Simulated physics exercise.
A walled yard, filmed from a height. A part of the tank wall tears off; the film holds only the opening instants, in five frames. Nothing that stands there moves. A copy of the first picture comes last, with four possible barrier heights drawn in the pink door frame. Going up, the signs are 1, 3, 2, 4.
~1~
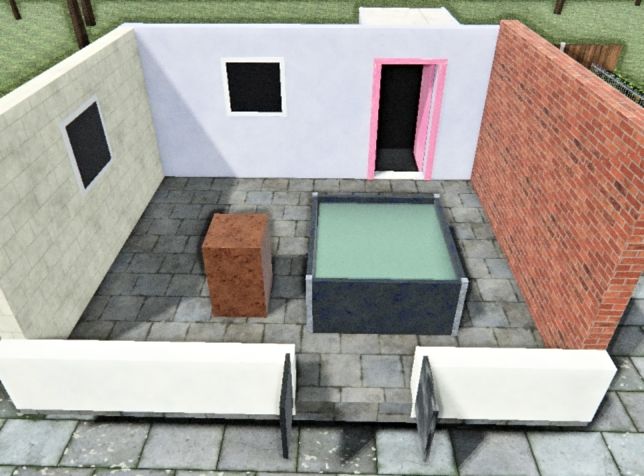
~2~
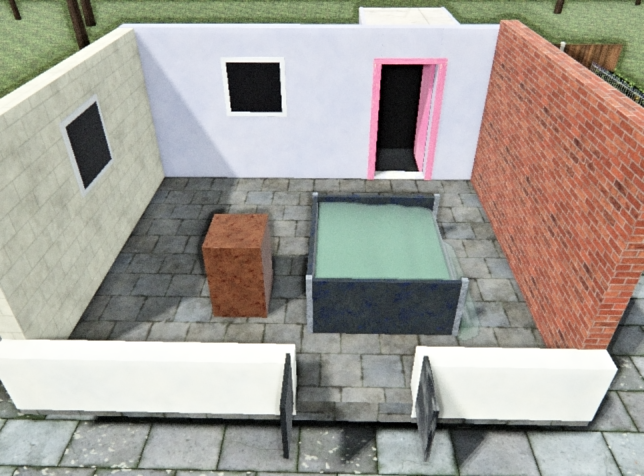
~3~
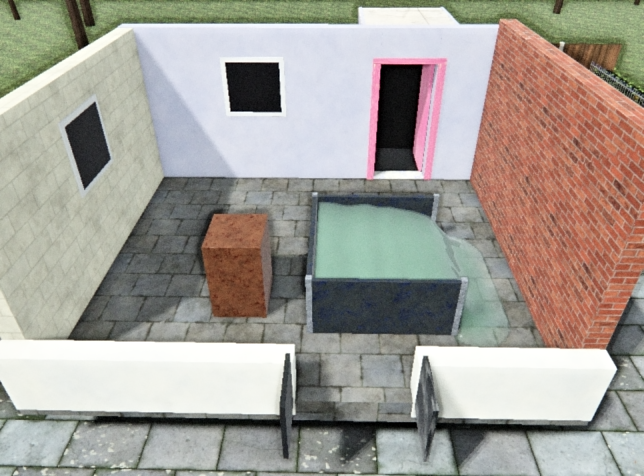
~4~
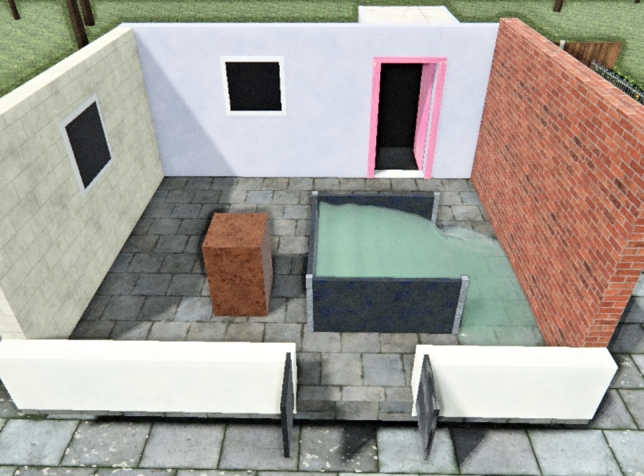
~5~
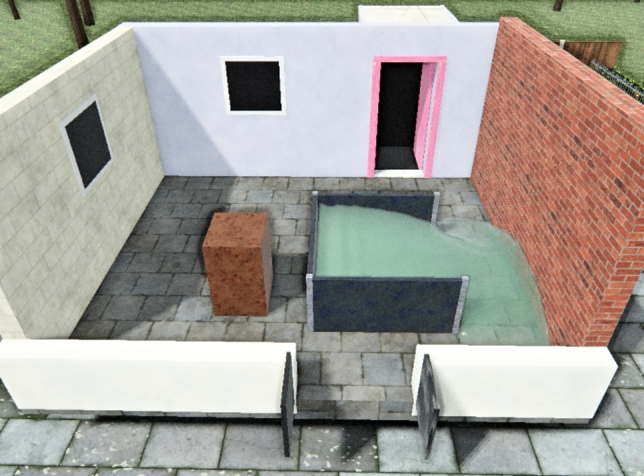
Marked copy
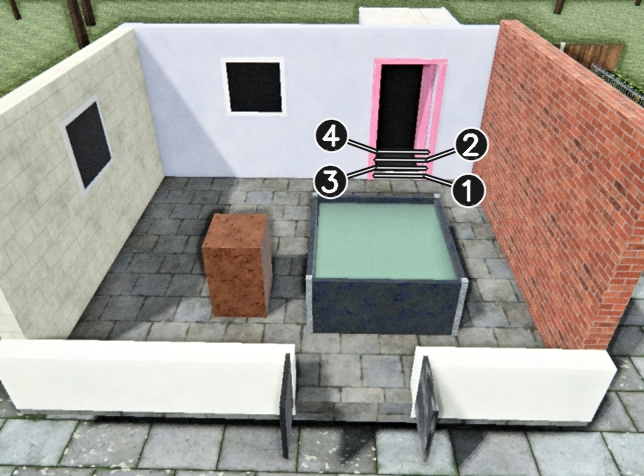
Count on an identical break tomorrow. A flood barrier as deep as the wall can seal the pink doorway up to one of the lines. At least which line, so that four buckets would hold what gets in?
I would pick line 3.
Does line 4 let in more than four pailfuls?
No, not at all.
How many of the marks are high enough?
Three of them.
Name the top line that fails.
Here it is line 1.
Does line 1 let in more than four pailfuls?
Yes, it does.
On the marked copy, 1 at (399, 175); 2 at (401, 160); 3 at (400, 168); 4 at (401, 151); from the bottom up 1, 3, 2, 4.
Choosing 1, about 10 bucketfuls get in.
Choosing 2, nothing gets over.
Choosing 3, a splash gets over, under a bucket.
Choosing 4, nothing gets over.
